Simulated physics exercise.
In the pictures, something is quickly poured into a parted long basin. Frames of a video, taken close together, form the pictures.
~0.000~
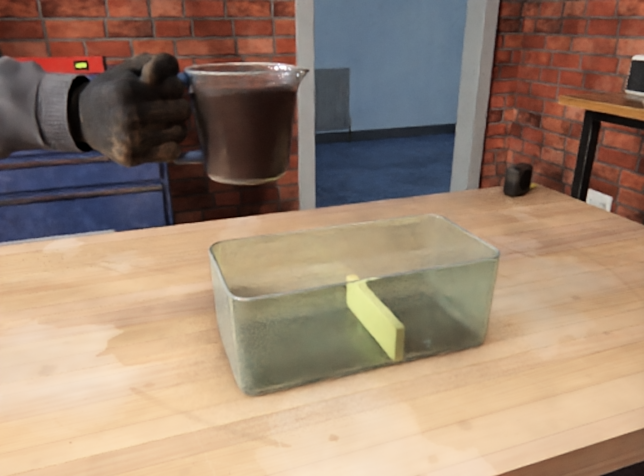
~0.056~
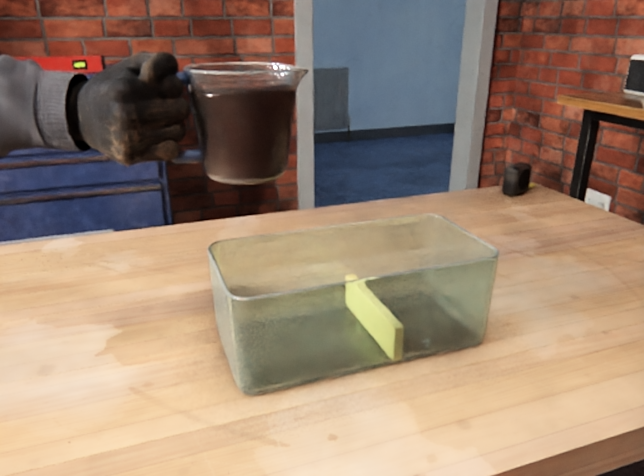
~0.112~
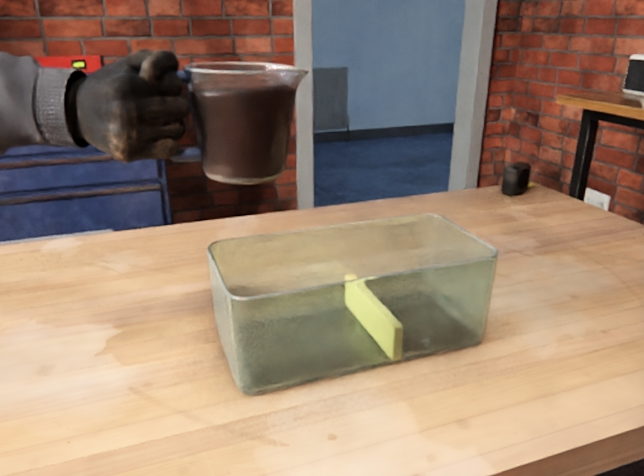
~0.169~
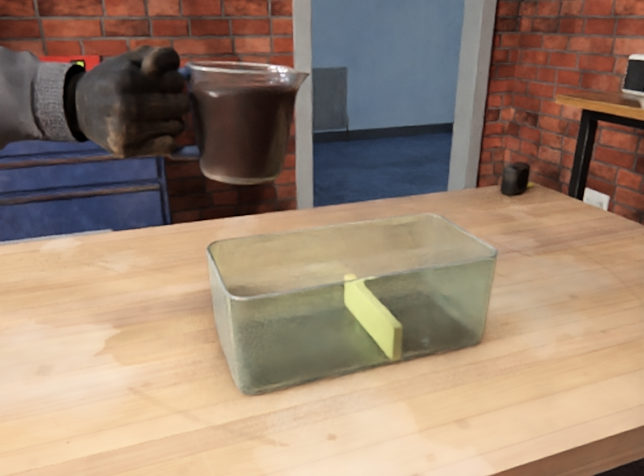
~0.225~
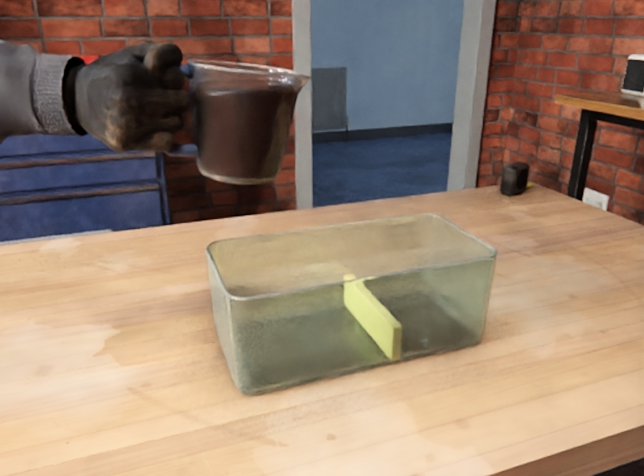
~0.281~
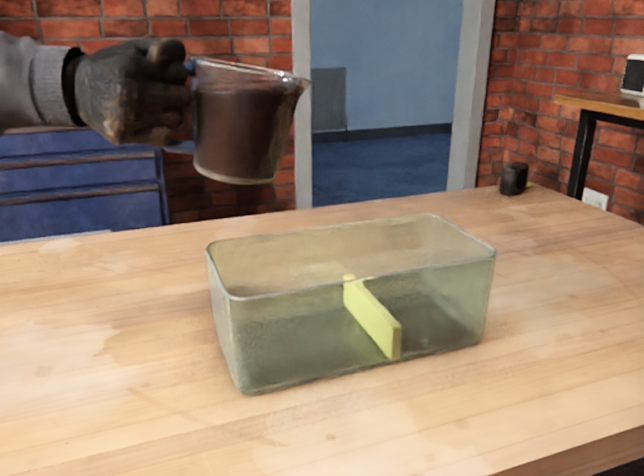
A gloved hand in a grey sleeve, at the upper left, holds a clear measuring cup of dark brown liquid above a wooden table in a brick-walled room, seen from slightly above. Below it sits a long glass basin with a yellow-green divider, before blue drawers and a grey-framed doorway. The cup stays nearly upright, then tilts slightly rightward, while the camera hardly moves.
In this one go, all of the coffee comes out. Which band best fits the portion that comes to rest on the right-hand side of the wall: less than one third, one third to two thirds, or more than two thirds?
Once it settles, the part right of the wall is a third to two thirds, I'd say.
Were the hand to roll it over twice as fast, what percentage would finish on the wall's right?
Roughly 30 in a hundred.
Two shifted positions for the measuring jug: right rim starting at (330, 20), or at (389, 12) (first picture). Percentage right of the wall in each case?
The first gives 85 %, the second 70 %.
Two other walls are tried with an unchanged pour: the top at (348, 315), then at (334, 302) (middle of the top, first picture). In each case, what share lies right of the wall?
85 % then 95 %.
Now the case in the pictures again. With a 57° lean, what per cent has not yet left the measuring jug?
Around 80 percent remains.
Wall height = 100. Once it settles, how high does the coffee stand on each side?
I'd put the left at about 30 and the right at about 30.
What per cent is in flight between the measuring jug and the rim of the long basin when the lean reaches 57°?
Around 15 in a hundred.
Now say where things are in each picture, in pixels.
In the first frame, it leans 0°; its right rim is at (309, 68); the coffee meets the walls at (191, 87) and (292, 83); the long basin's rim runs from (219, 271) to (468, 234); the wall's top is at (373, 300).
In the second frame, it leans 0°; its right rim is at (308, 68); the coffee meets the walls at (190, 86) and (290, 83).
In the third frame, it leans 2°; its right rim is at (308, 69); the coffee meets the walls at (190, 86) and (291, 83).
In the fourth frame, it leans 4°; its right rim is at (309, 72); the coffee meets the walls at (191, 85) and (291, 83).
In the fifth frame, it leans 7°; its right rim is at (311, 76); the coffee meets the walls at (193, 86) and (294, 83).
In the sixth frame, it leans 11°; its right rim is at (312, 81); the coffee meets the walls at (194, 88) and (298, 85).
A moment on, the measuring jug is tipped part way and 78 per cent is still to pour, 3 is left of the wall and 2 right of it.
Next, the measuring jug is tipped on its side and 28 per cent is still to pour, 19 is left of the wall and 33 right of it.
Then the measuring jug is tipped on its side and 3 per cent is still to pour, 52 is left of the wall and 41 right of it.
Later the measuring jug is tipped on its side and 0 per cent is still to pour, 57 is left of the wall and 42 right of it.
In the end 57 per cent lies left of the wall, 42 right of it and 1 outside.
